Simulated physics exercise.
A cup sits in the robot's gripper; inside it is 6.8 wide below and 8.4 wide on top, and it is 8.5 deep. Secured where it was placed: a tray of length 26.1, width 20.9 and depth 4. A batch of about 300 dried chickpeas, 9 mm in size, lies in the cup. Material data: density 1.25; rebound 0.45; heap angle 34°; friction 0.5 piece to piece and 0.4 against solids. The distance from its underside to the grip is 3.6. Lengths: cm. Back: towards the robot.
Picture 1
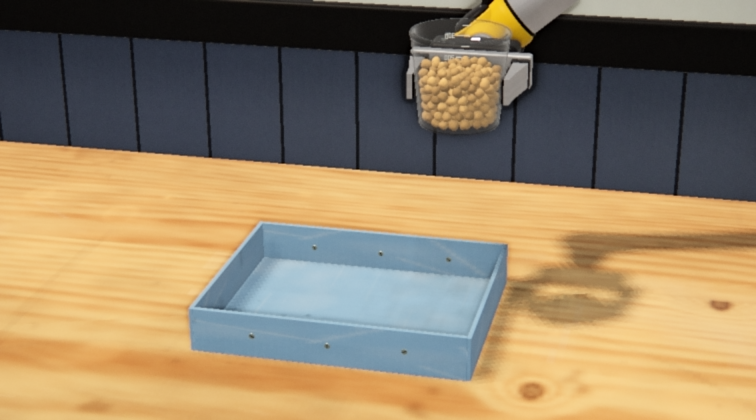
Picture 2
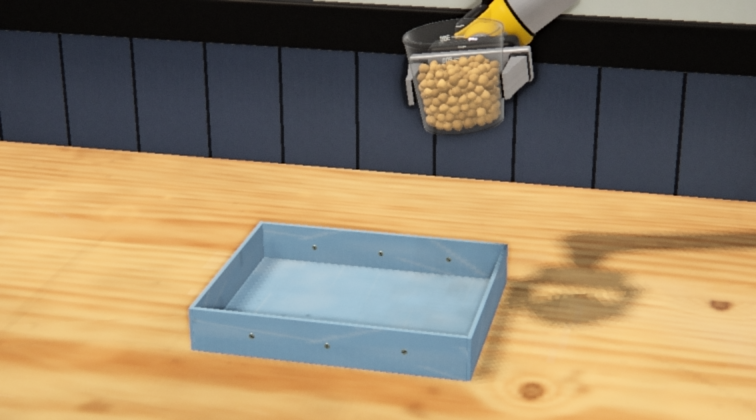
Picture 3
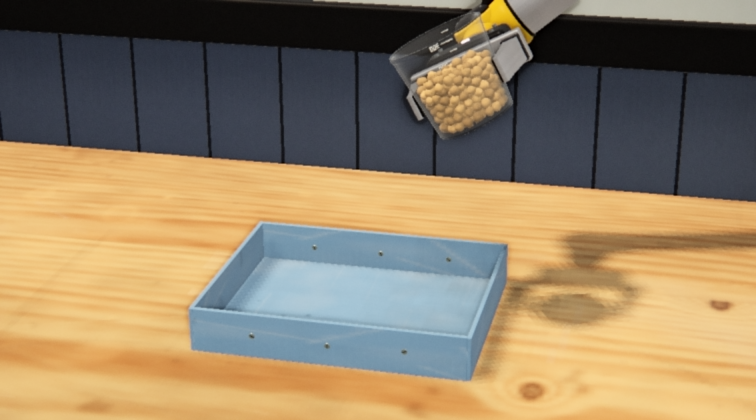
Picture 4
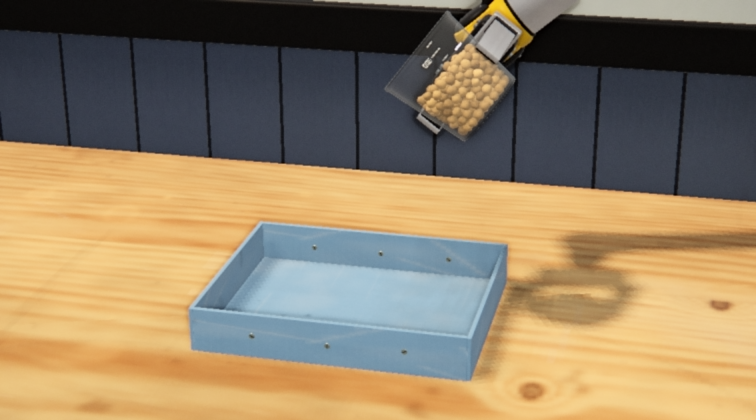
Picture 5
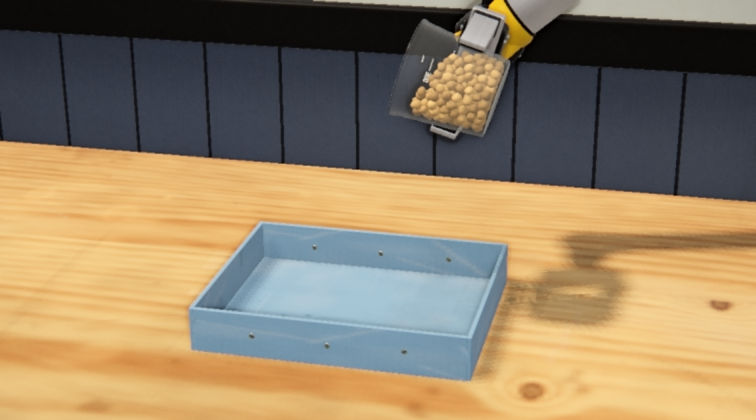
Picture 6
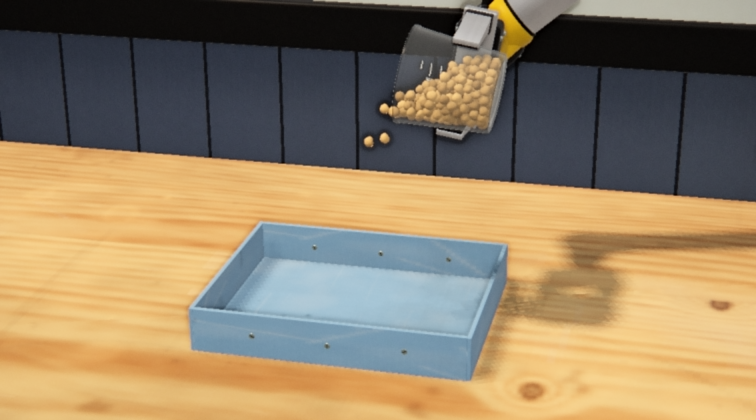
A gripper tilts a clear cup of chickpeas leftward until a few tumble out.
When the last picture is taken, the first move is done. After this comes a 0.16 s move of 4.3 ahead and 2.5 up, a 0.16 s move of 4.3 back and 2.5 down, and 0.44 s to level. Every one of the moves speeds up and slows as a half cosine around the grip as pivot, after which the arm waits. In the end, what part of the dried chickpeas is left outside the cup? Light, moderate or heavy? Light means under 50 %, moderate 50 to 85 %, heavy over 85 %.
Moderate.
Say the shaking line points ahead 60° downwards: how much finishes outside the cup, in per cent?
Close to 10 in a hundred.
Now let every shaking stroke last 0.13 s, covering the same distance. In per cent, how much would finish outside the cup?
It would be near 80 per cent.
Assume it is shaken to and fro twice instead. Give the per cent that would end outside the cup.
Roughly 85 in a hundred.
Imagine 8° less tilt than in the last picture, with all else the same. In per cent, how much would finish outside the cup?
It would then be near 40 per cent.
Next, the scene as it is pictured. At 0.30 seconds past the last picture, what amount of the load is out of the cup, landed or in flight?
I'd put it at some 40 per cent at that point.
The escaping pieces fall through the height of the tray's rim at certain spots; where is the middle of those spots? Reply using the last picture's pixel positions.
Their middle sits near (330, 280).
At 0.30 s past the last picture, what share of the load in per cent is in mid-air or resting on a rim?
Around 40 per cent of the load.
Then, 0.30 s on, tilted 81° forward, highest piece 25 above the table; 171 in the cup, 8 in the tray, 117 in flight or on a rim.
Then, 0.61 s on, tilted 22° forward, highest piece 27 above the table; 169 in the tray, 119 in the cup, 2 on the table or floor, 6 in flight or on a rim.
Then, 0.96 s on, level, highest piece 25 above the table; 174 in the tray, 119 in the cup, 3 on the table or floor.
Then, 2.01 s on, level, highest piece 25 above the table; 174 in the tray, 119 in the cup, 3 on the table or floor.
In the end, 174 in the tray, 119 in the cup, 3 on the table or floor. That is 60 % outside the cup.
